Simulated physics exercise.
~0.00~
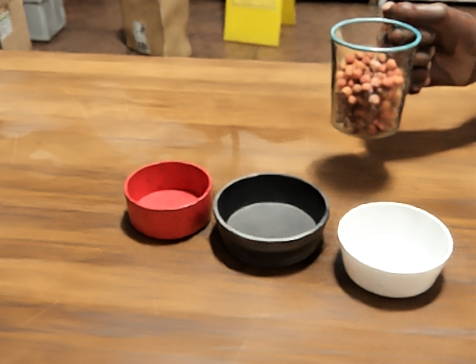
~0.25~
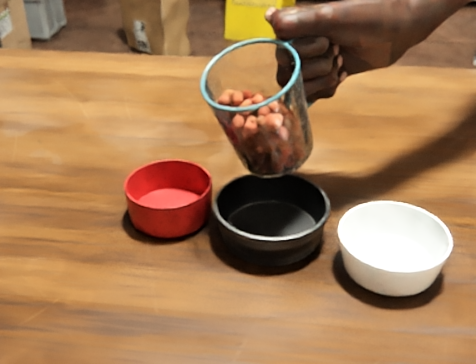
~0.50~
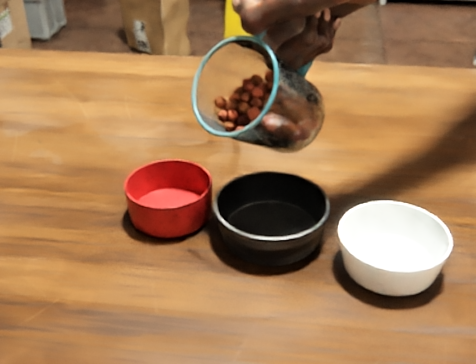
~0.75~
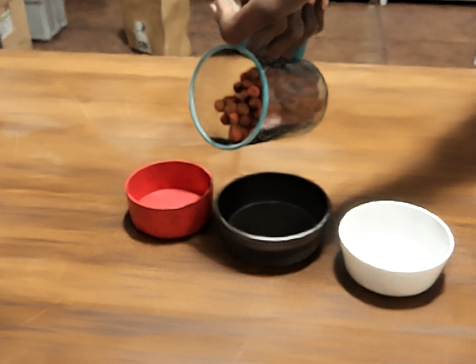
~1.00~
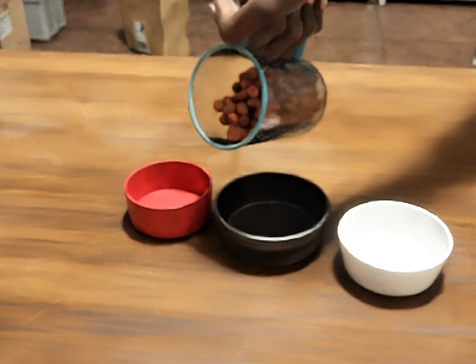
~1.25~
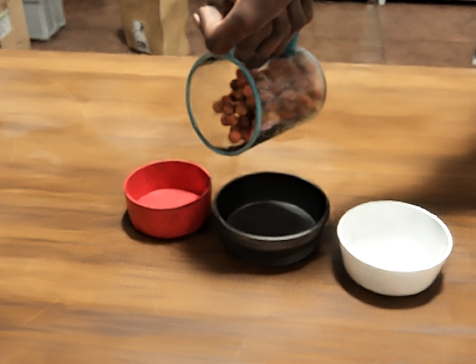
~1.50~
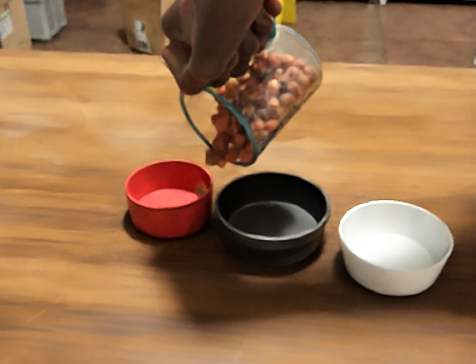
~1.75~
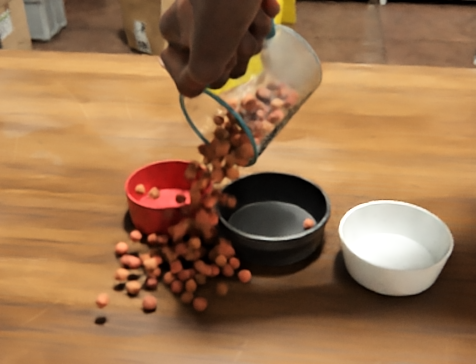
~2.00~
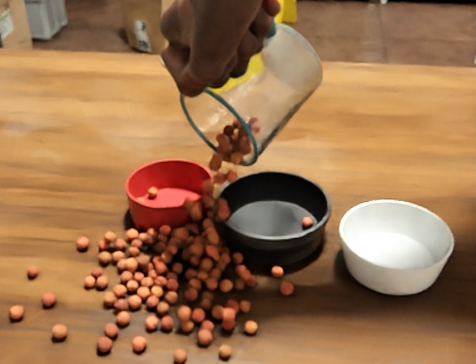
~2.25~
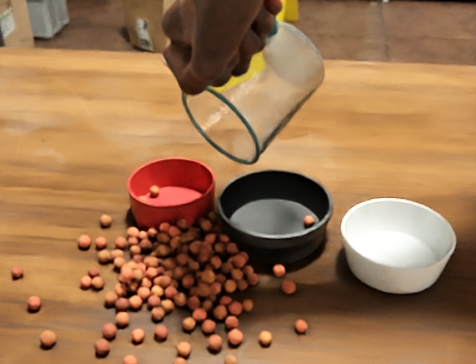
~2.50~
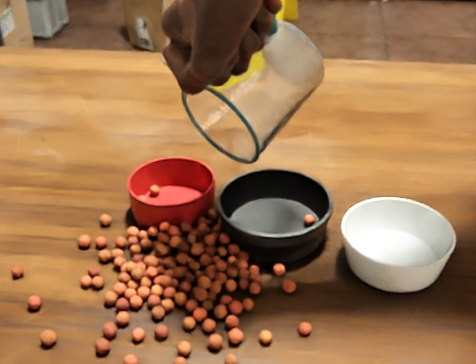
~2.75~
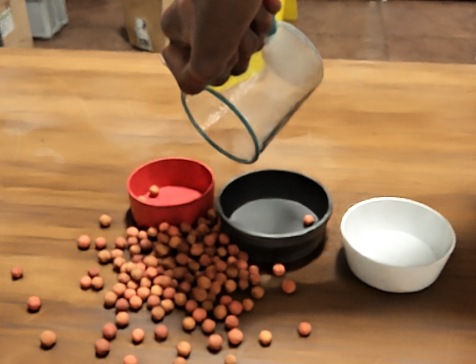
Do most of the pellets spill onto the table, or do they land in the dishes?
Most of them spill onto the table in front of the red and black dishes. Only a few pellets end up in those two dishes, and the white one stays empty.
